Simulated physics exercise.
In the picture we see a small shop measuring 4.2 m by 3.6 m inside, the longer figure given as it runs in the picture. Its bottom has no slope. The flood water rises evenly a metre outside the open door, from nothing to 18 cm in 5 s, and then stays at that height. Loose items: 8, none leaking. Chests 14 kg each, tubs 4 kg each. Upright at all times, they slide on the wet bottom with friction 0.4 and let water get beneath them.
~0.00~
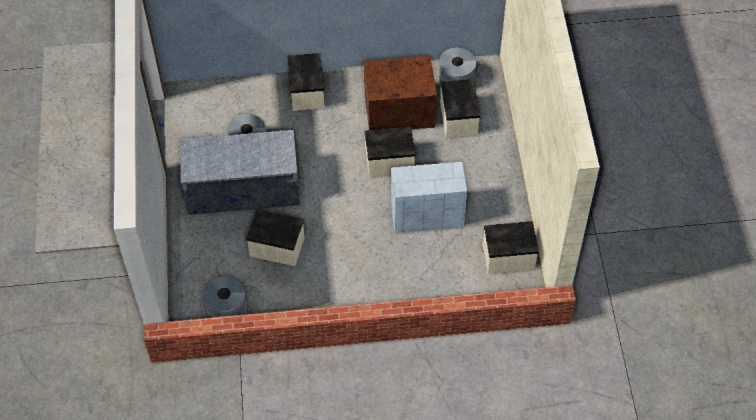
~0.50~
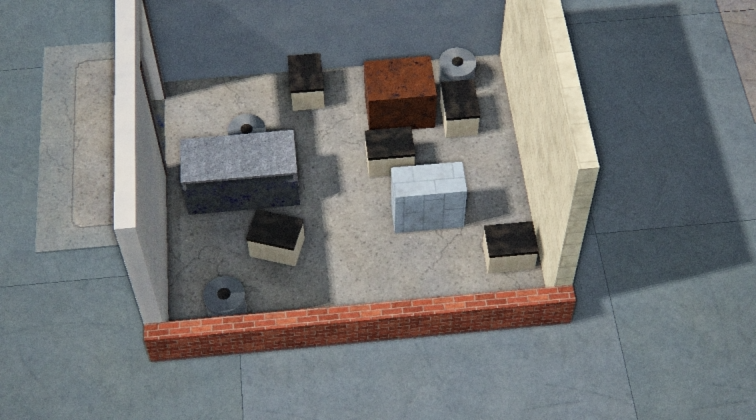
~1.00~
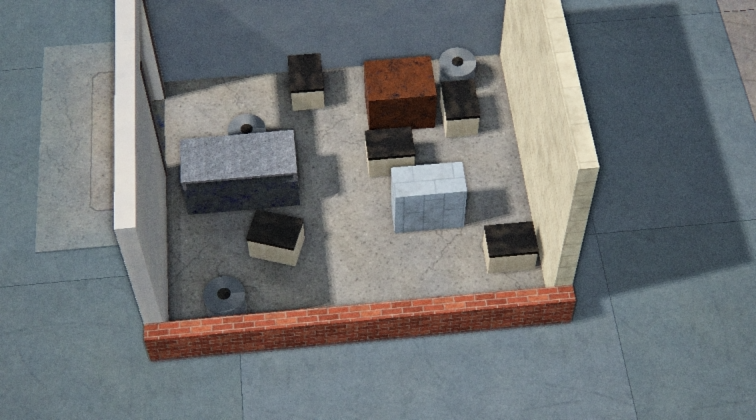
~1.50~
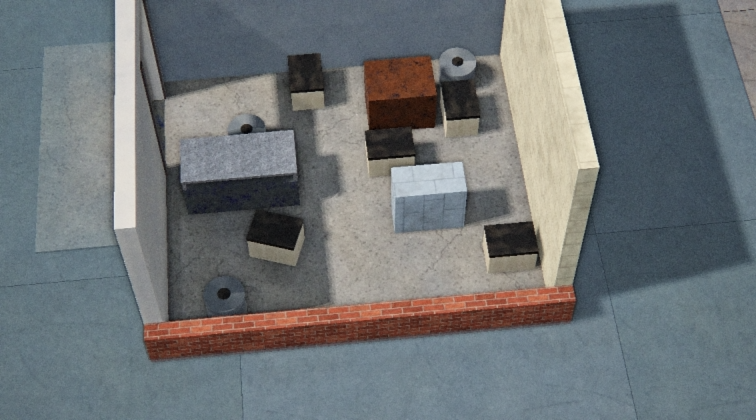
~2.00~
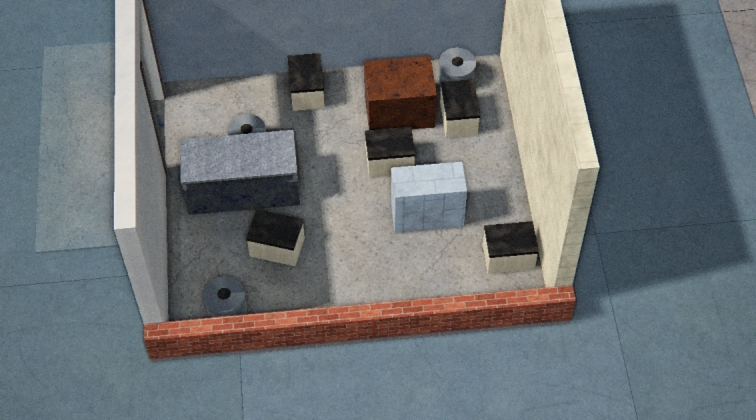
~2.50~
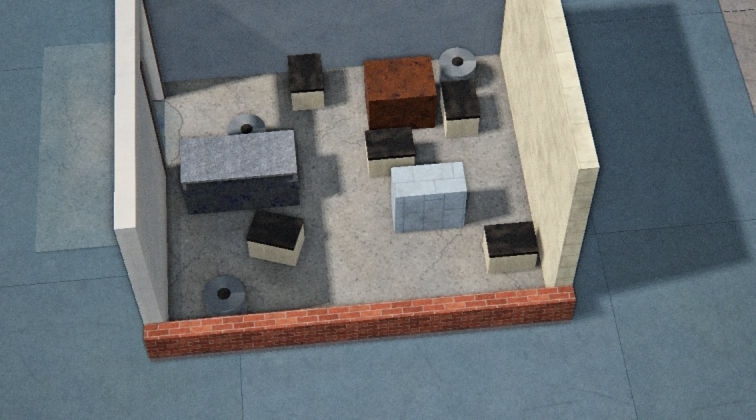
A roofless room with a low red brick wall in front, pale side walls and a grey-blue back wall is seen from high above. A grey speckled block sits at left, a rust-brown one at the back and a pale blue one right of centre, among dark-topped cream boxes and round grey tubs. Outside, the grey paving turns blue as water spreads, while the objects and camera stay still.
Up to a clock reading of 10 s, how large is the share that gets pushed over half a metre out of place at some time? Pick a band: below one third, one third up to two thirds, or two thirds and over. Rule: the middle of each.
The share is one third up to two thirds.
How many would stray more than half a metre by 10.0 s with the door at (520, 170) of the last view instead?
Then it comes to 2.
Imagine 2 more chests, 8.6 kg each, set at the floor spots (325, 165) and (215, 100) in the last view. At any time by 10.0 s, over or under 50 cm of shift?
Note: Item 1 above threshold; item 2 above threshold.
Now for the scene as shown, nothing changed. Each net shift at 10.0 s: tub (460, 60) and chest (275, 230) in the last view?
They sit 80 cm and 0 cm away, in the order given.
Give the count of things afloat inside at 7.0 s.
I'd say 1 of them.
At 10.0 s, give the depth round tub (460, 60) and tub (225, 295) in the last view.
First roughly 9 cm, second roughly 3 cm.
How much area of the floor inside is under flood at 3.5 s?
Around 1.0 m2 of it.
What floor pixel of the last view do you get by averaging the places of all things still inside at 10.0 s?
Near (391, 193).
After 3.5 s 0 of 8 are over 50 cm from their spots; 0 afloat.
After 4.5 s 1 of 8 are over 50 cm from their spots; 0 afloat.
After 7.0 s 2 of 8 are over 50 cm from their spots; 1 afloat.
After 10.0 s 4 of 8 are over 50 cm from their spots, and 4 have been at some point; 3 afloat.
